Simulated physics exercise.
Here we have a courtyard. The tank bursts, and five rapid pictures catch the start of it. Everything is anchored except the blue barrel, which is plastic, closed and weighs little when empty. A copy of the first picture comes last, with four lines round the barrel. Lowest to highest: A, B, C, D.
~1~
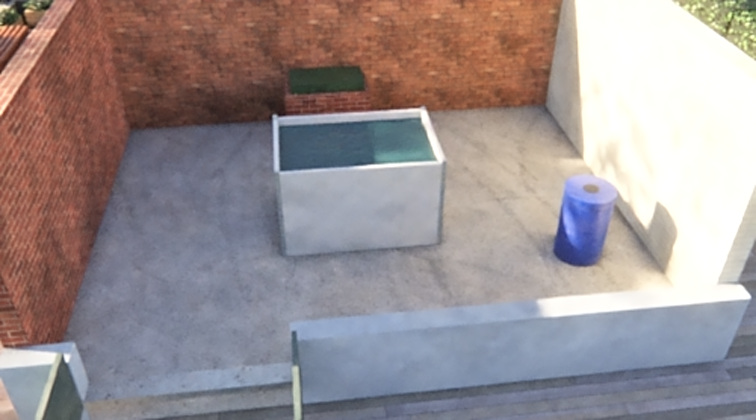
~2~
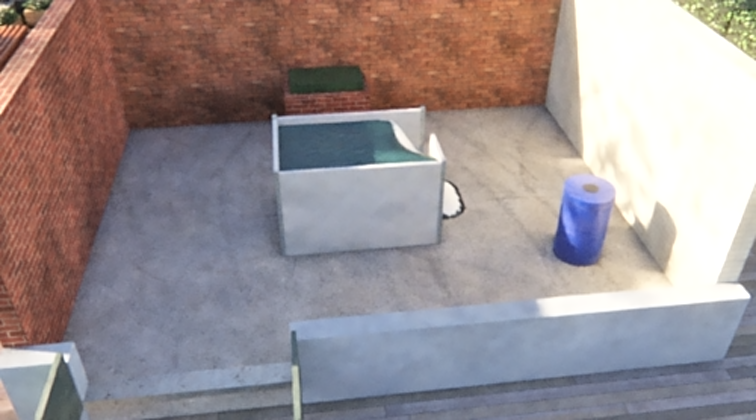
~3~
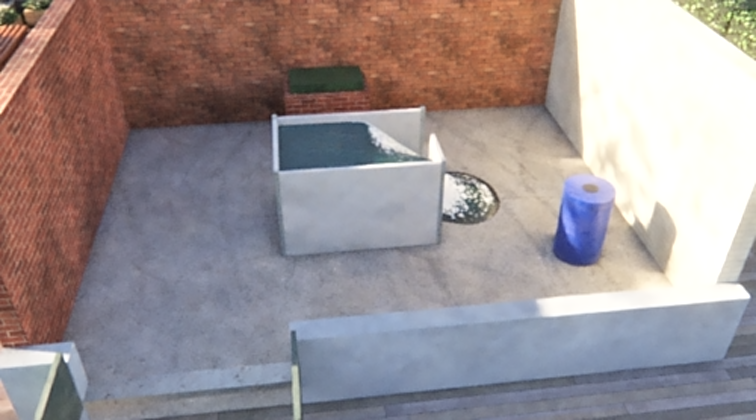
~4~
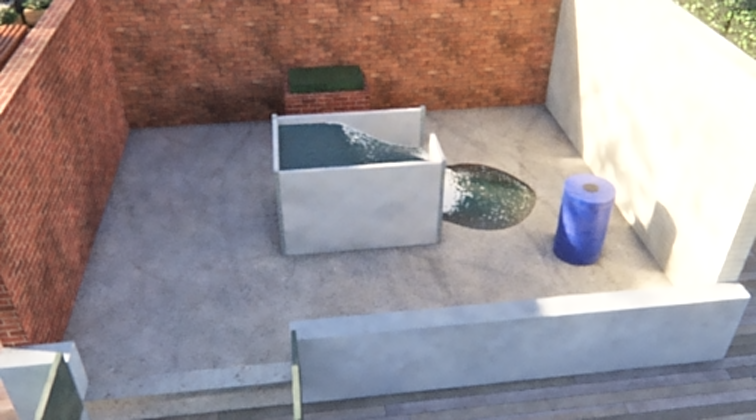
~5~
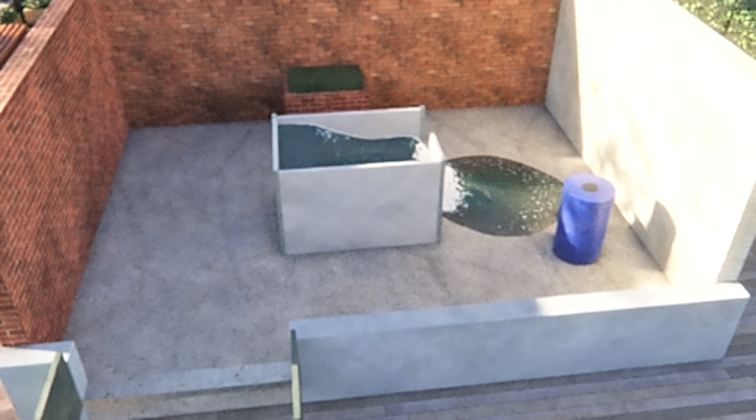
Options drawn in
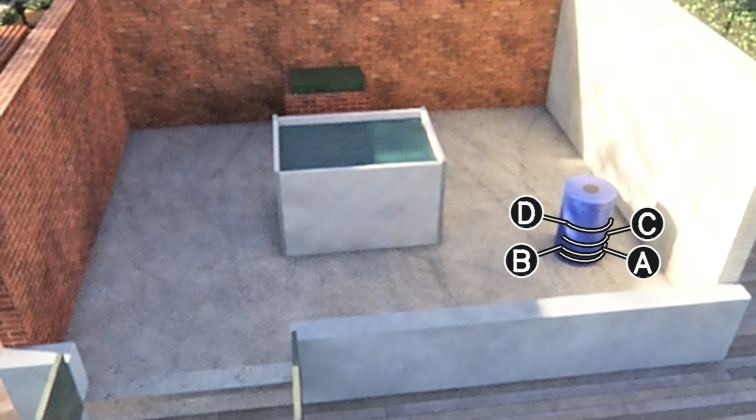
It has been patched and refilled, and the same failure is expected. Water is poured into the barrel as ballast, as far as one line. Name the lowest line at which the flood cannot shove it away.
Go for B.
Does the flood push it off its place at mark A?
Yes.
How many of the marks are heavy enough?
Three of them.
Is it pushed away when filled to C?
No.
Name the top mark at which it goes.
It is A.
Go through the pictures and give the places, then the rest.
Lid of the blue barrel at (591, 189); tank full, its middle at (356, 145); open gate at (185, 336).
Water covers 1 % of the ground and is seen nearest the barrel at (458, 204).
Water covers 3 % of the ground and is seen nearest the barrel at (489, 207).
Water covers 5 % of the ground and is seen nearest the barrel at (506, 222).
Lid of the blue barrel at (590, 188); water covers 9 % of the ground and is seen nearest the barrel at (534, 226).
On the marked copy, A at (587, 261); B at (589, 254); C at (591, 245); D at (595, 230); from the bottom up A, B, C, D.
Choosing A, it is pushed about twice its own width away.
Choosing B, it does not move.
Choosing C, it does not move.
Choosing D, it does not move.
